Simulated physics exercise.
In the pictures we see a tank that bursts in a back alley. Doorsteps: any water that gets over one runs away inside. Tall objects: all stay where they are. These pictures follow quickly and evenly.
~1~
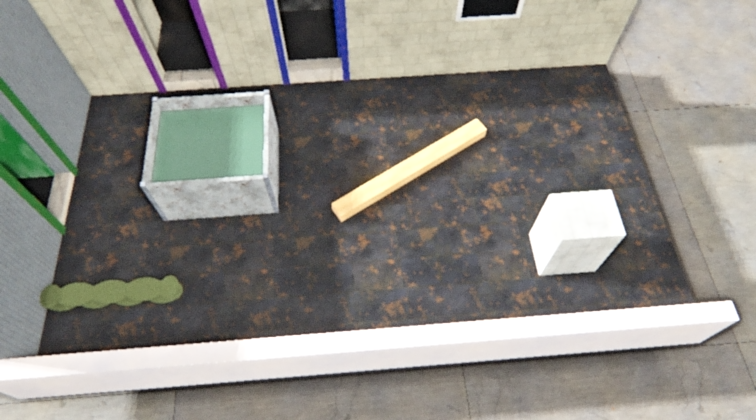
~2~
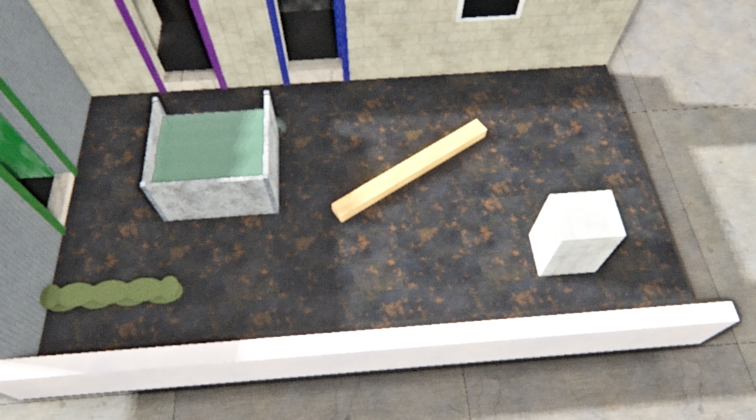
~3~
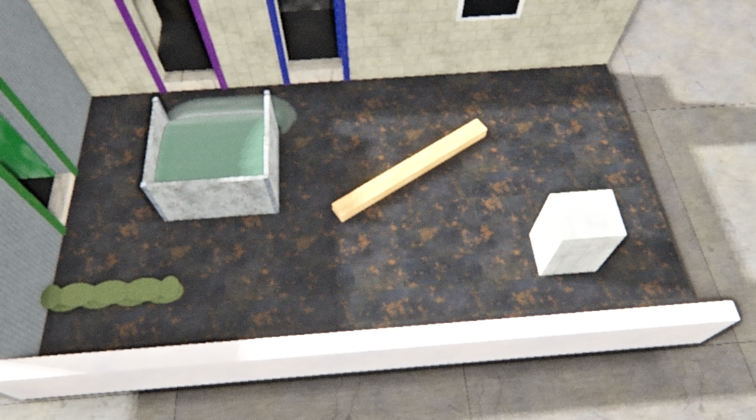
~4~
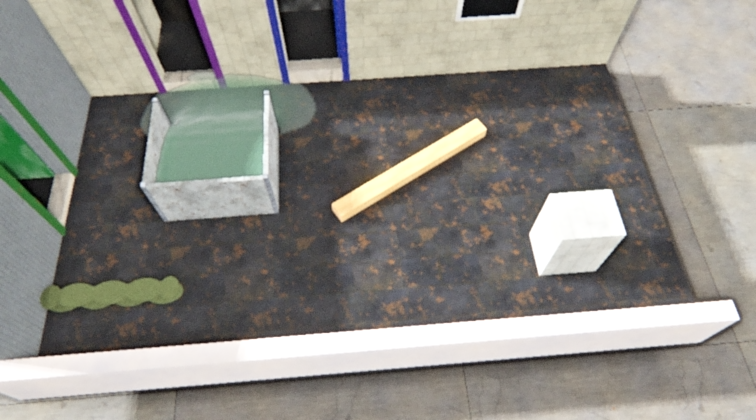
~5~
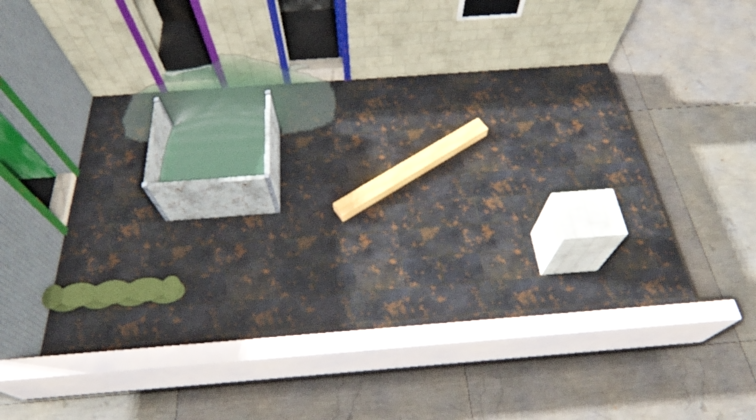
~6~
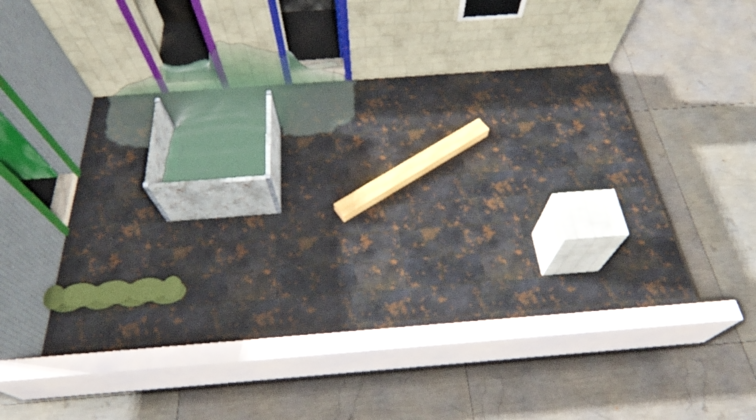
The footage shows an open grey tank of green water in a walled yard with a wooden beam and white block; its far side disappears, and water spreads out behind it along the wall while the other objects stay still.
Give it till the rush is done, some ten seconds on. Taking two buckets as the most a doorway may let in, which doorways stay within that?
My prediction: The green door does not surpass two buckets. The blue door does not surpass two buckets. The purple door surpasses two buckets.
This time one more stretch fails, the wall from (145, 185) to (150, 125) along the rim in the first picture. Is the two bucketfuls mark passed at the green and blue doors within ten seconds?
Green door passes that mark, blue door lets less in.
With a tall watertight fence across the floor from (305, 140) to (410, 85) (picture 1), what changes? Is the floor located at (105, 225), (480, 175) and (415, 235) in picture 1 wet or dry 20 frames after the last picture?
Outcome per location, in sequence: Soaking, unsoaked, unsoaked.
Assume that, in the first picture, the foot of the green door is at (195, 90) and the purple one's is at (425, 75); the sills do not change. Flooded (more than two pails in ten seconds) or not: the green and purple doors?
At the green door it tops it; at the purple door it remains below.
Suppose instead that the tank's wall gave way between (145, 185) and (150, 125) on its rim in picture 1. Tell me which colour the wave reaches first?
Call it the green door.
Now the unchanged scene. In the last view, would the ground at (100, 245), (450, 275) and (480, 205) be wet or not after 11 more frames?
Result, in order: Waterlogged / unflooded / unflooded.
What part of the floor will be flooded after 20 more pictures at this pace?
I reckon around 45 %.
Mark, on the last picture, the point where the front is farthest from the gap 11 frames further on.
Point: (570, 71) in the last picture's pixels.
A moment on, water covers 15 % of the floor; the green door not reached, the blue door under two buckets in, the purple door far over two buckets in.
Next, water covers 35 % of the floor; the green door wet at the sill, nothing in, the blue door under two buckets in, the purple door far over two buckets in.
Then, water covers 45 % of the floor; the green door wet at the sill, nothing in, the blue door under two buckets in, the purple door far over two buckets in.
Later, water covers 60 % of the floor; the green door wet at the sill, nothing in, the blue door under two buckets in, the purple door far over two buckets in.
In the end, water covers 80 % of the floor; the green door wet at the sill, nothing in, the blue door under two buckets in, the purple door far over two buckets in.
